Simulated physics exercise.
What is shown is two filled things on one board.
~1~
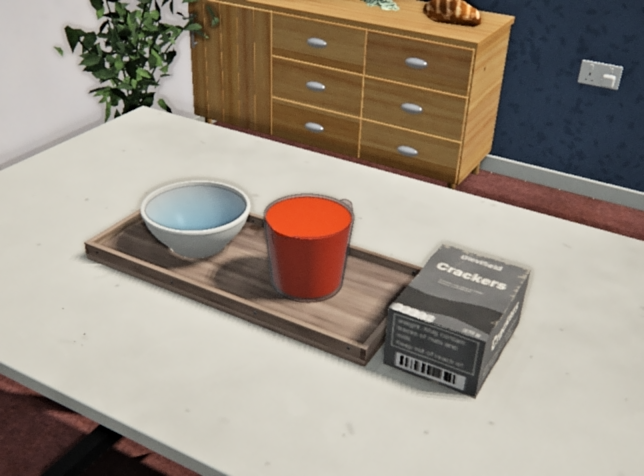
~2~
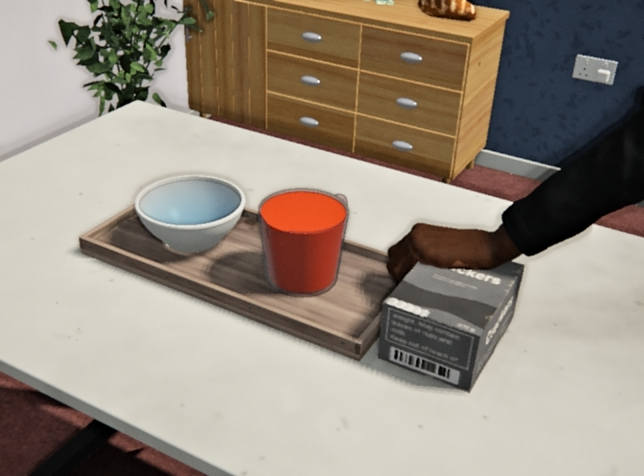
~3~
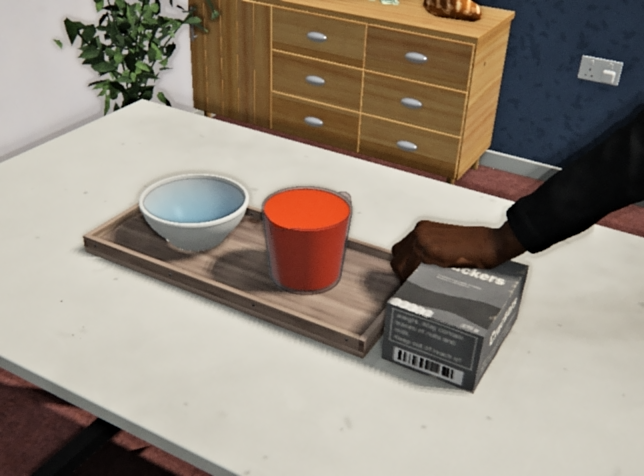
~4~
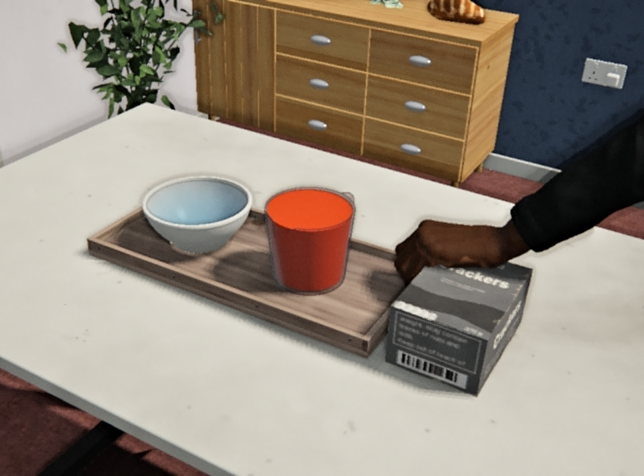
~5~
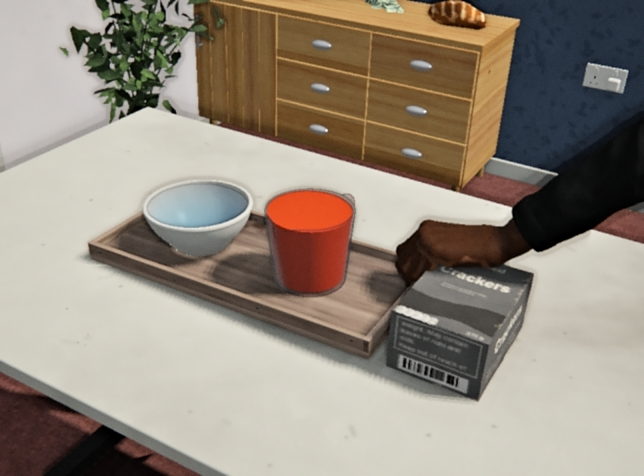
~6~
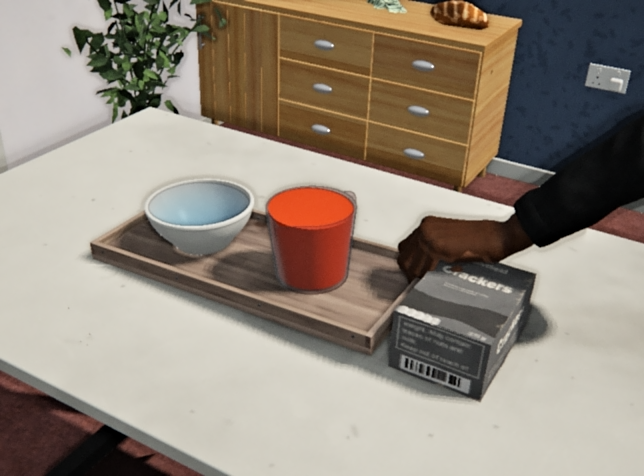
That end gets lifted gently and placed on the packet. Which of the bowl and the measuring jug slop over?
First the bowl, which pours over, then the measuring jug, which pours over.
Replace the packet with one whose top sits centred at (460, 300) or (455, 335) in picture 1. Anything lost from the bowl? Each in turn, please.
As listed: Slops over, is safe.
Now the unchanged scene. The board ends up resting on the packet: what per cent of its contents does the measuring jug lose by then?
I'd estimate close to 10 per cent of the contents.
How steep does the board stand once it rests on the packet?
12°, give or take.
Soon after, the board slopes by about 7°; bowl, some has gone over its rim; measuring jug, some has gone over its rim.
Later, the board slopes by about 14°; bowl, some has gone over its rim; measuring jug, some has gone over its rim.
In the end, the board slopes by about 12°, resting on the packet; bowl, some has gone over its rim; measuring jug, some has gone over its rim.
